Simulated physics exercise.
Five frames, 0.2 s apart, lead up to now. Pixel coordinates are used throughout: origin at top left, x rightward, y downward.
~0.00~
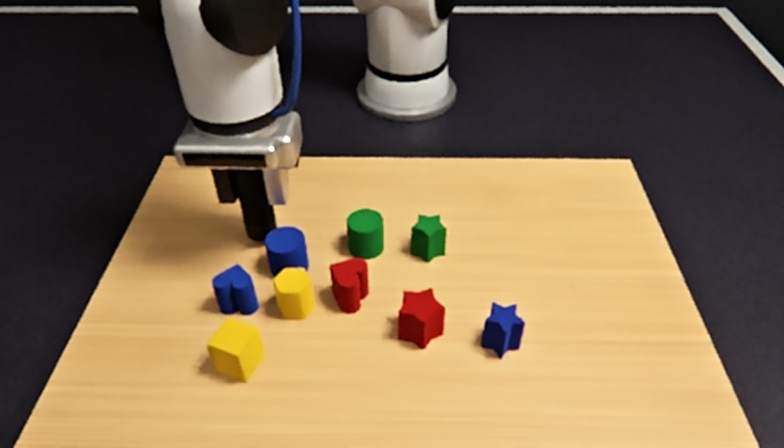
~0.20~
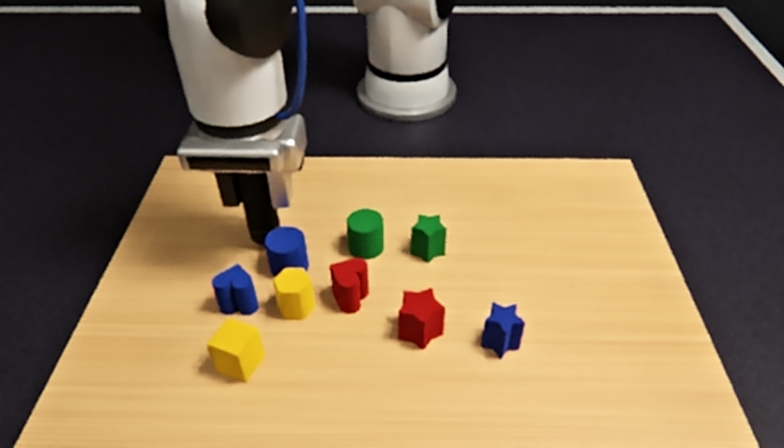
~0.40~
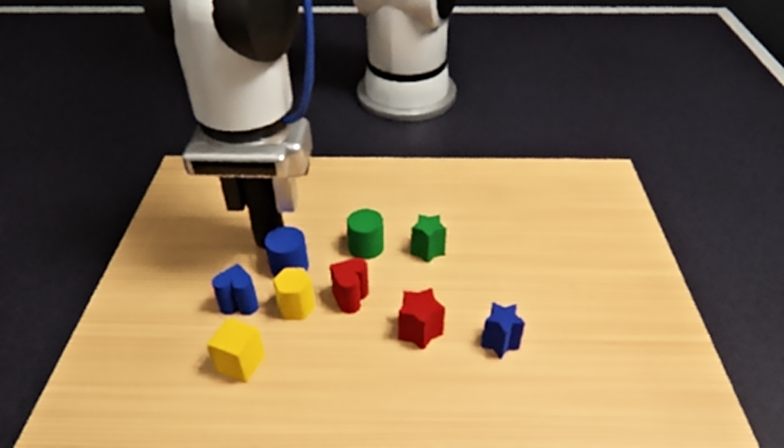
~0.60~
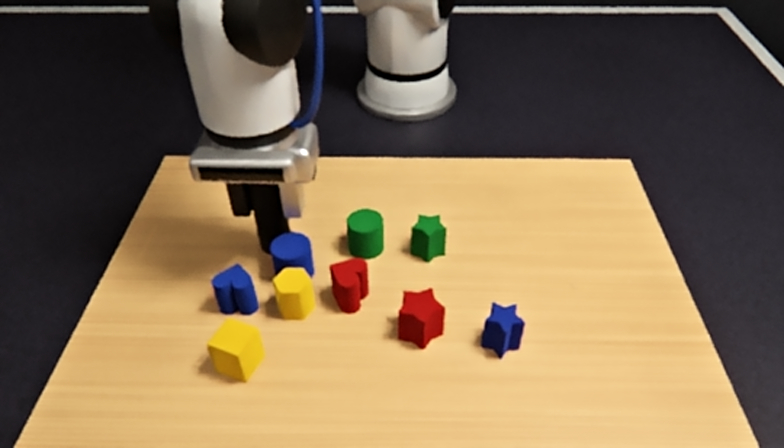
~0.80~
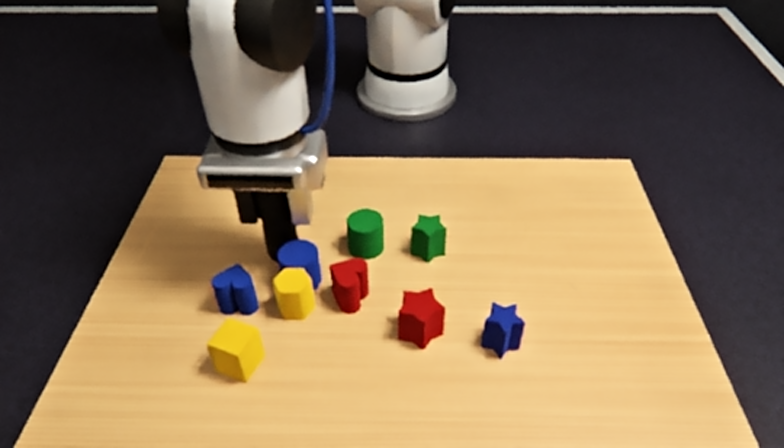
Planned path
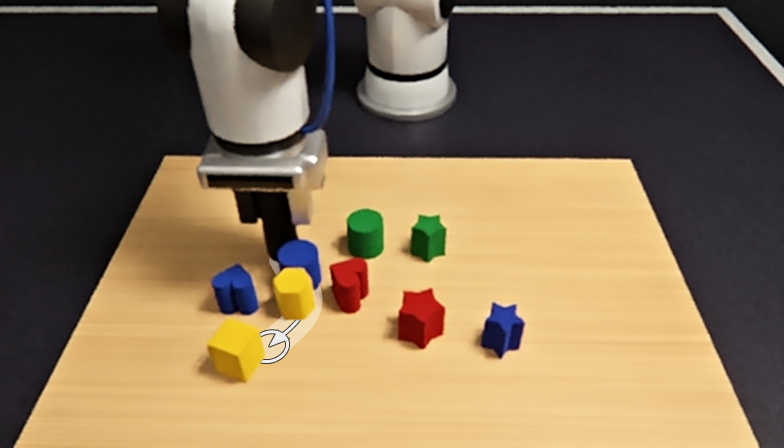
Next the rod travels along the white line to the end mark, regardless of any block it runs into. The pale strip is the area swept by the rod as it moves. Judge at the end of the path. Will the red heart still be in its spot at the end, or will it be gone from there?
That block is going to get moved.
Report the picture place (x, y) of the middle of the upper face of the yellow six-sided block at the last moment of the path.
Around pixel (269, 348).
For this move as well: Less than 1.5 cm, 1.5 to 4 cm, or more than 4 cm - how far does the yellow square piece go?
The under 1.5 cm band.
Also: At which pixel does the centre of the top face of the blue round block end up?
When the path ends, it will be at (335, 294).
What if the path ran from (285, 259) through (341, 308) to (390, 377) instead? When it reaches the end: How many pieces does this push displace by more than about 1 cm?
By the end of the path, three or more blocks have moved more than about a centimetre.
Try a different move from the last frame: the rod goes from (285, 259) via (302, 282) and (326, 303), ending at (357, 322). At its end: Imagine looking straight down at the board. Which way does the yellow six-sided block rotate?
Viewed from overhead, the yellow six-sided block winds up turned clockwise.
The drawn path runs from (285, 259) via (301, 285) and (300, 317), ending at (269, 346).
The first path, step by step. One third of the way, rod at (300, 278); yellow six-sided block at (291, 297), turned 40° clockwise; blue round block at (322, 277); red heart at (359, 271), turned 15° clockwise.
Two thirds of the way, rod at (298, 311); yellow six-sided block at (281, 319), turned 50° clockwise; blue round block at (335, 294); red heart at (366, 272).
At the end, rod at (268, 339); yellow square piece at (226, 341), turned 25° clockwise; yellow six-sided block at (269, 348), turned 30° clockwise; blue round block at (335, 294); red heart at (366, 272).
